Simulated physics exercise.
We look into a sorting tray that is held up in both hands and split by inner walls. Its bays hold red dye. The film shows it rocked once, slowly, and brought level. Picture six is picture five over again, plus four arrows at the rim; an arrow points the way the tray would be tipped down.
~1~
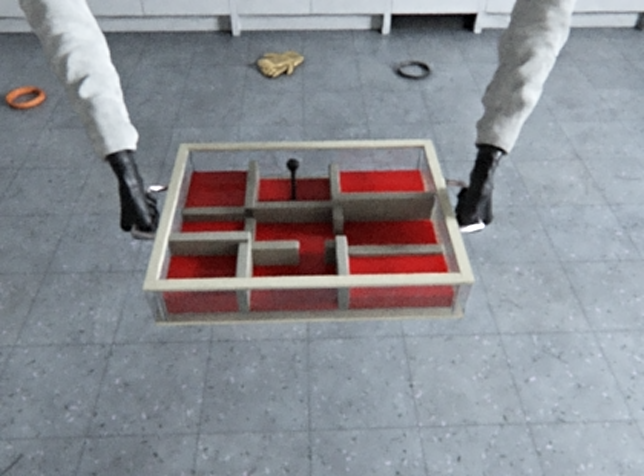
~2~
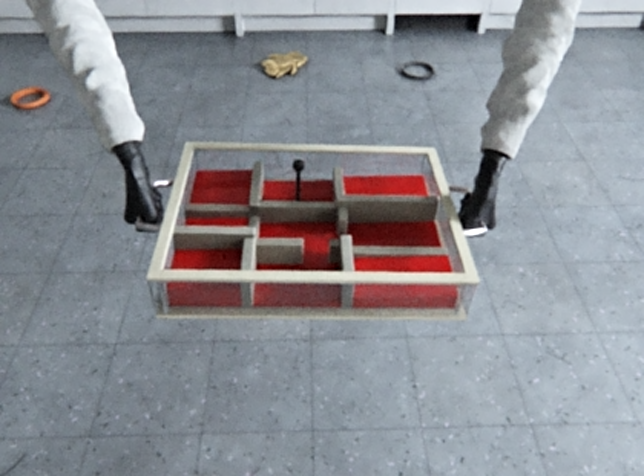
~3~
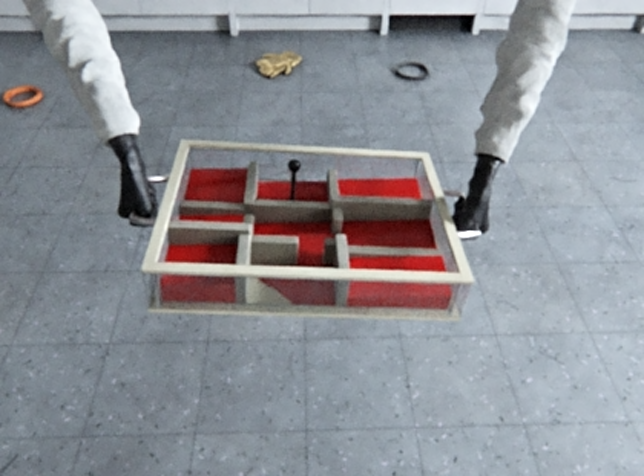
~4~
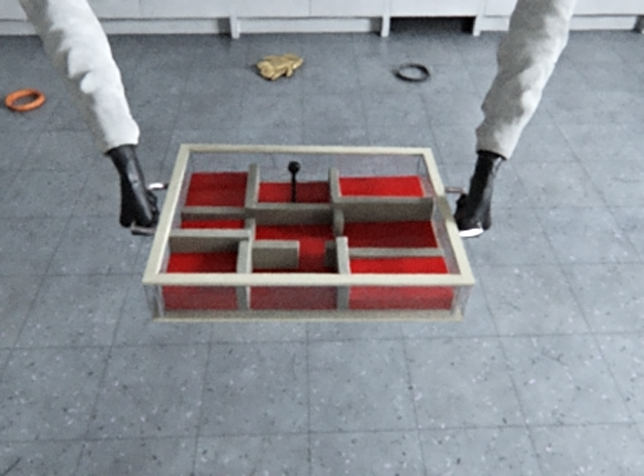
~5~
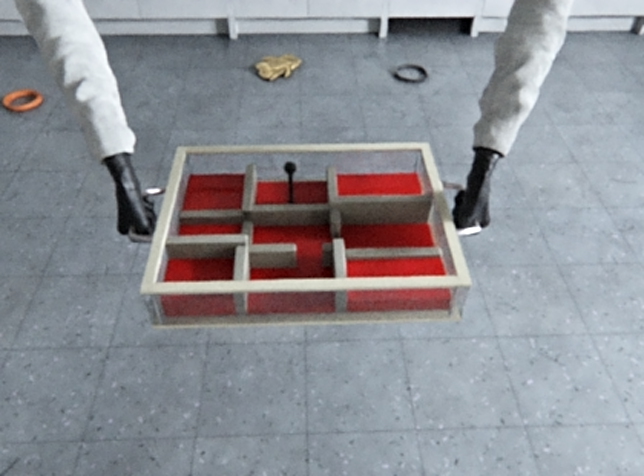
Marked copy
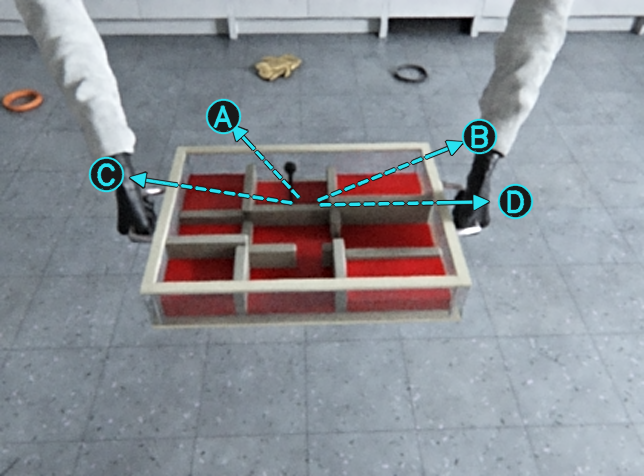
On a grey tiled floor, gloved hands holding a divided tray of red dye, rocking it slightly, then bringing it level.
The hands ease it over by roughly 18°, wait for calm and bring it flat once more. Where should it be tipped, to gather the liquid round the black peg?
A beats the others.
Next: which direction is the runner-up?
C it is.
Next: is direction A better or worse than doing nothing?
It is better.
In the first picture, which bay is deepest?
That is the front left bay.
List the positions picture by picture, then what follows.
The tray is level; deepest in the front left bay, at (206, 273), shallowest in the back middle; black peg at (293, 165).
Tipped about 4° down to the back right; no wall is crossed.
Tipped about 6° down to the back right; no wall is crossed; black peg at (294, 165).
Tipped about 3° down to the back right; no wall is crossed.
The tray is level; deepest in the front left bay, at (203, 276), shallowest in the back middle; black peg at (290, 168).
On the marked copy, A ends at (235, 129); B ends at (457, 144); C ends at (135, 178); D ends at (483, 201).
With A, about 14 % of the liquid ends in the peg's bay; almost none goes over the rim.
With B, about 4 % of the liquid ends in the peg's bay; nothing spills.
With C, about 10 % of the liquid ends in the peg's bay; nothing spills.
With D, about 4 % of the liquid ends in the peg's bay; nothing spills.
